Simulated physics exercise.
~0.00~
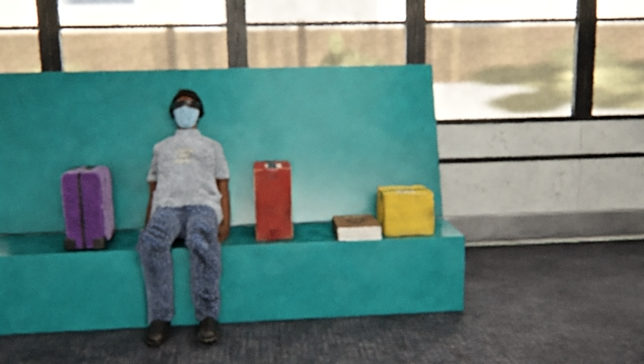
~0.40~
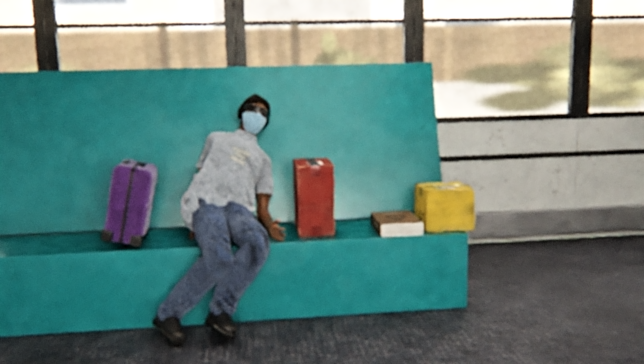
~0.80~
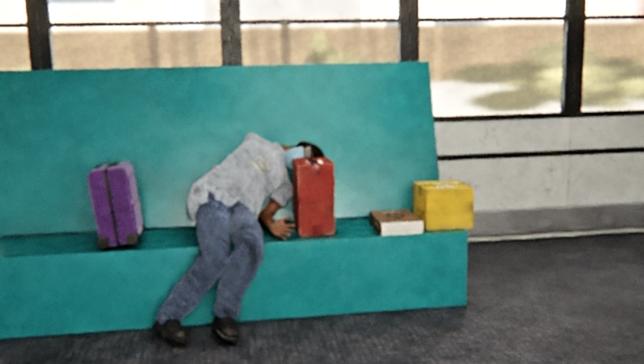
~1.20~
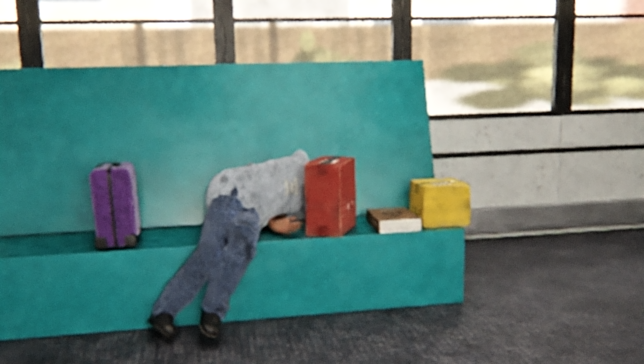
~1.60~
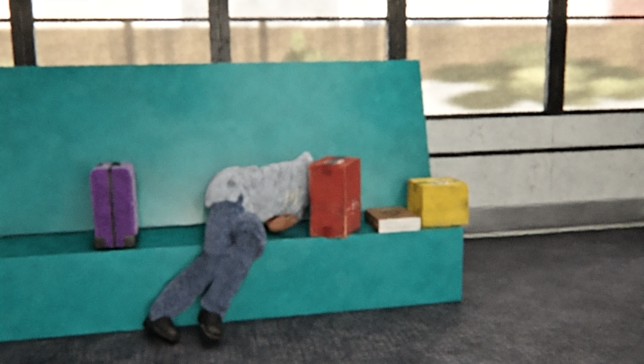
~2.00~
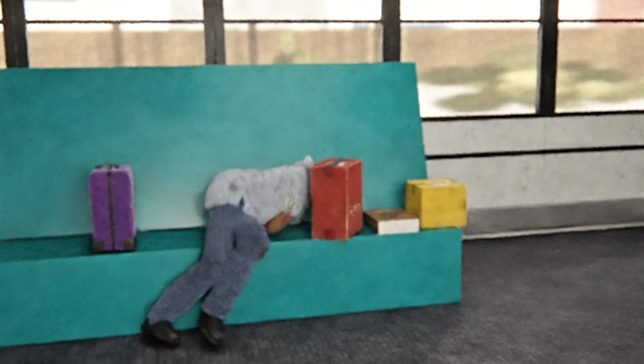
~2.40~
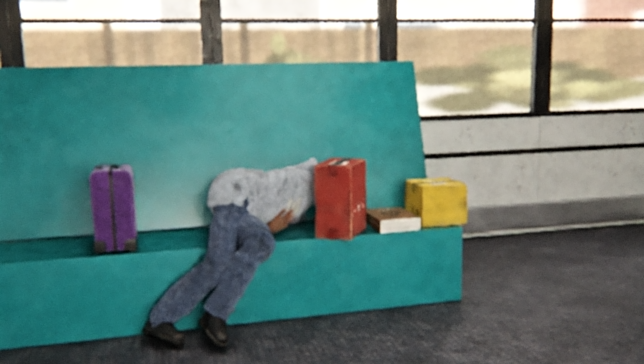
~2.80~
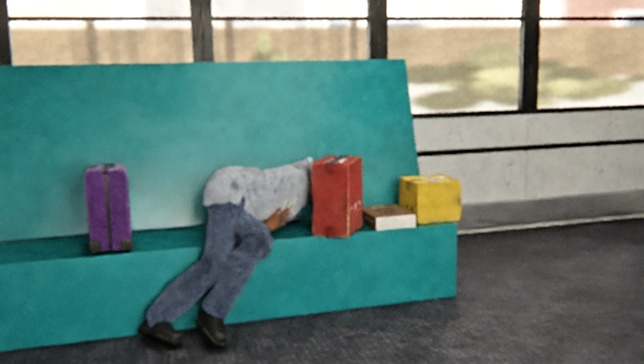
On a teal bench beneath windows, a limp, masked passenger and several pieces of luggage lurch right, the purple case tilting and then settling upright. The passenger slumps sideways behind the red case, nudging it slightly right, and ends folded over, still seated, with all the luggage on the bench.
